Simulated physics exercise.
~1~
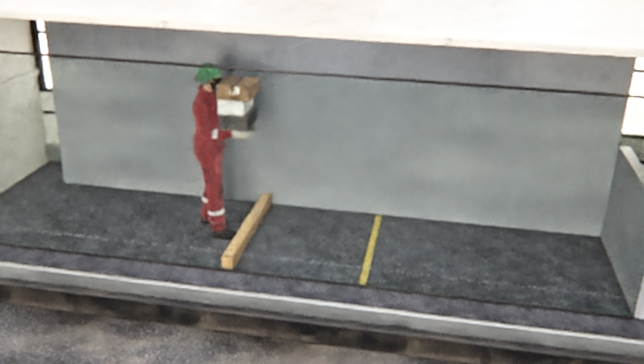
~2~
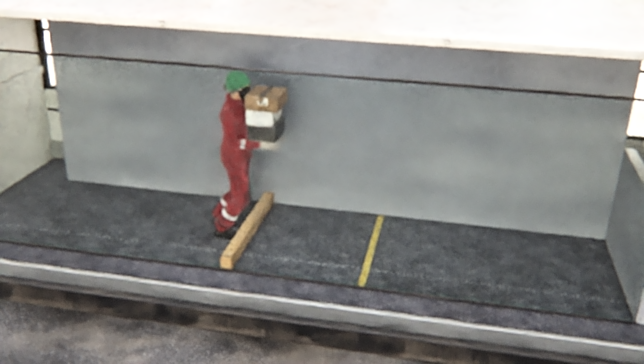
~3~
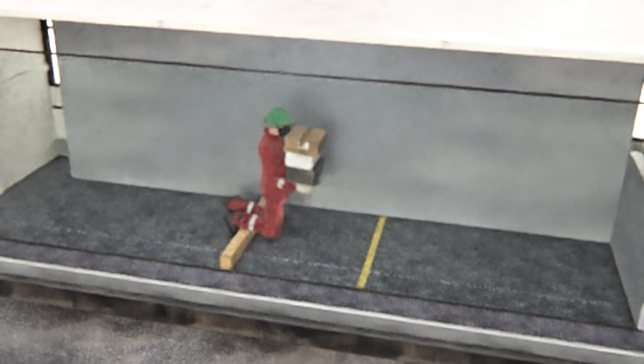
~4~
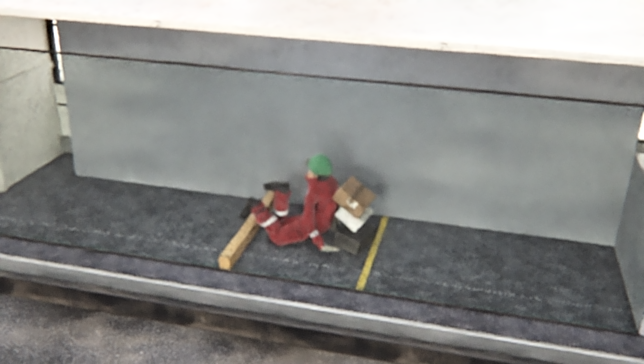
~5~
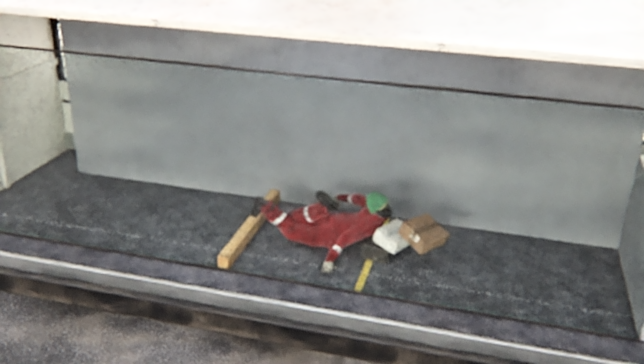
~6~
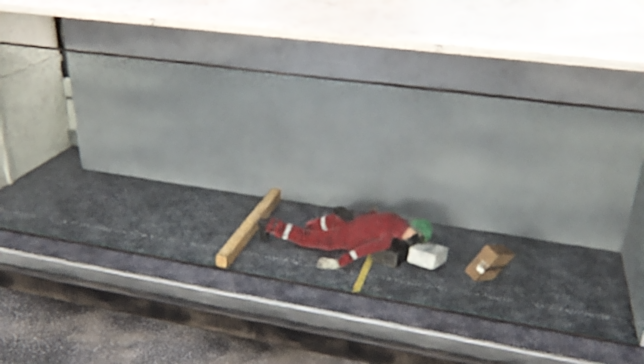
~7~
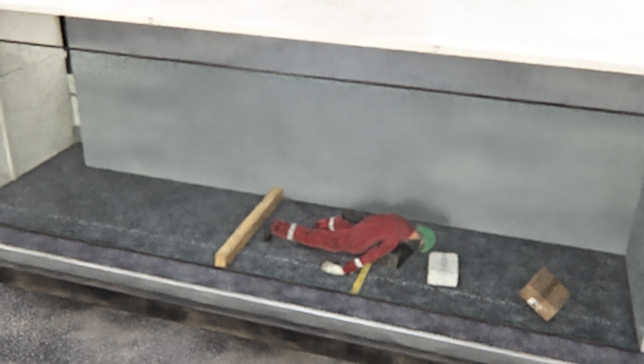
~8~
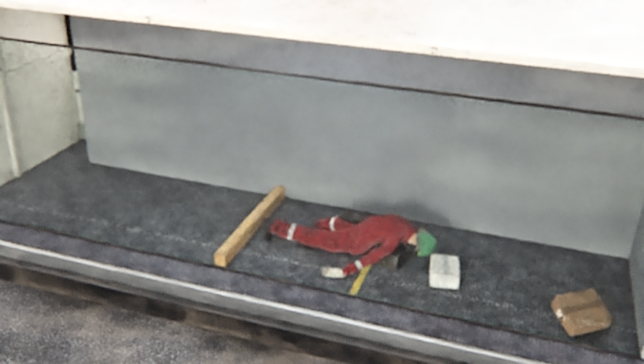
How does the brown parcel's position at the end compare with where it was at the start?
At the start the brown parcel is held up on top of the stack in the person's arms, left of the yellow line. At the end it lies on the floor far to the right, well beyond the yellow line.
